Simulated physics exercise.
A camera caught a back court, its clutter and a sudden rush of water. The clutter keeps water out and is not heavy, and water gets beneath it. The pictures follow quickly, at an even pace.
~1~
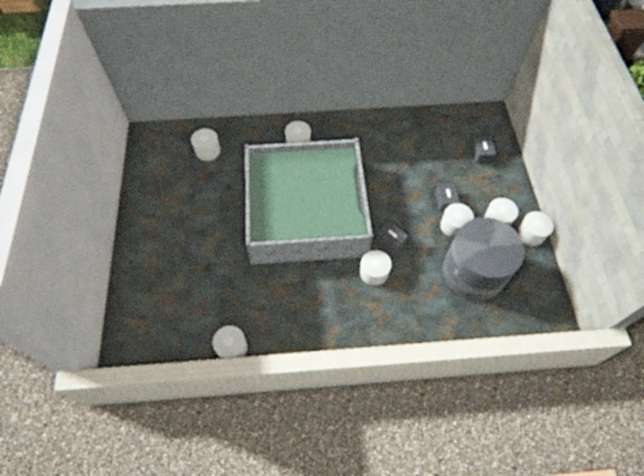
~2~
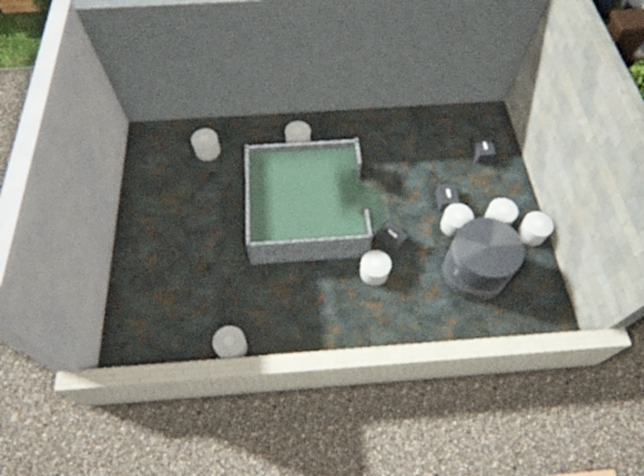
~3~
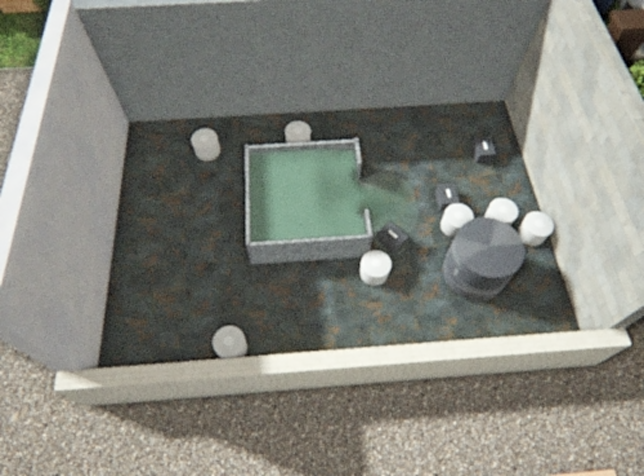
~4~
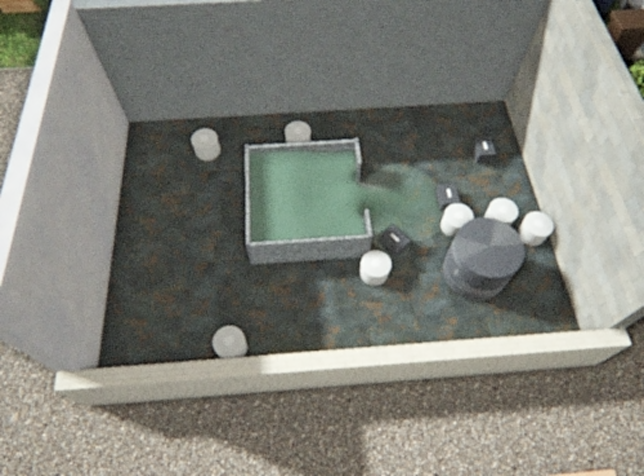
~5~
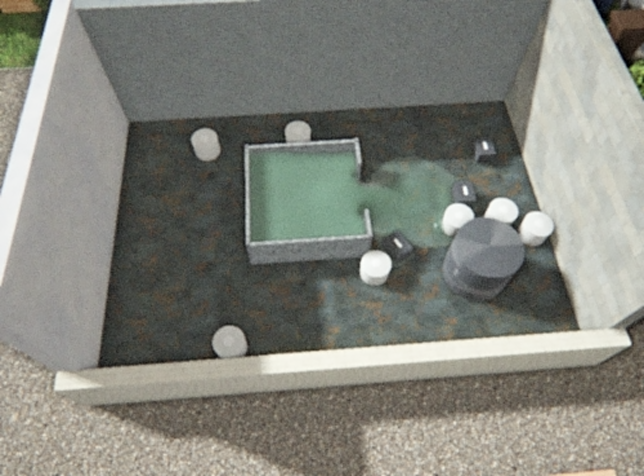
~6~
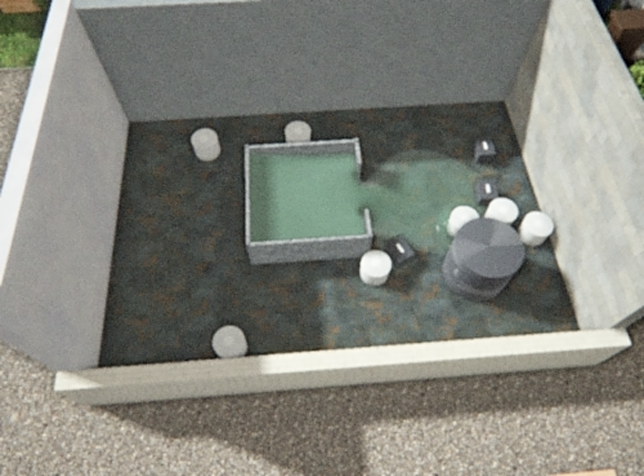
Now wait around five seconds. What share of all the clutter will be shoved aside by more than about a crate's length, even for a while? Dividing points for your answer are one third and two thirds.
Answer: A share between one and two thirds.
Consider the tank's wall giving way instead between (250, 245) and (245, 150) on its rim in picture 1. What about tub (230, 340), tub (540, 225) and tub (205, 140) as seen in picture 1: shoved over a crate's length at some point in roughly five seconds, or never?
Travels that far, falls short, travels that far.
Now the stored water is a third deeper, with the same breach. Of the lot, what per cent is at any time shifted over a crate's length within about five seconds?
Estimate: Around 70 in a hundred.
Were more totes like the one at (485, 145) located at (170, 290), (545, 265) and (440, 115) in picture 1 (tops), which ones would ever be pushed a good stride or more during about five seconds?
In order: Hardly budges, shoved clear, then shoved clear.
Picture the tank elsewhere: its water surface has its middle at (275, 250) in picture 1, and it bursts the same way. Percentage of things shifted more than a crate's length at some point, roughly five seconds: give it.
By my reckoning, about 70 per cent.
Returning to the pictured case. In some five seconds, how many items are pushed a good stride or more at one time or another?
Count: 6.
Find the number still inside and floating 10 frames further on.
Tally at that point: 3.
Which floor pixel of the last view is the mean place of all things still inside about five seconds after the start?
I'd put it at roughly (372, 226).
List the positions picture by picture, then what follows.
The first picture shows a tote at (449, 193) rests on the ground; a tote at (393, 234), on the bottom; 0 of 10 have shifted.
The second picture shows a tote at (449, 193), on the bottom; a tote at (393, 234), on the bottom; 0 of 10 have shifted.
The third picture shows a tote at (449, 193), on the bottom; a tote at (393, 234) rests on the ground; 0 of 10 have shifted.
The fourth picture shows a tote at (449, 193) rests on the ground; a tote at (395, 238) rests on the ground, close to its start; 1 of 10 have shifted.
The fifth picture shows a tote at (465, 191), on the bottom, close to its start; a tote at (398, 243) rests on the ground, close to its start; 2 of 10 have shifted.
The sixth picture shows a tote at (488, 189), on the bottom, a stride from its start; a tote at (400, 248), on the bottom, close to its start; 3 of 10 have shifted.
A moment on, 1 of 10 are well off their spots; 0 afloat.
Next, 5 of 10 are well off their spots; 3 afloat.
Later, 5 of 10 are well off their spots; 3 afloat.
In the end, 5 of 10 are well off their spots, and 6 have been at some point; 2 afloat.
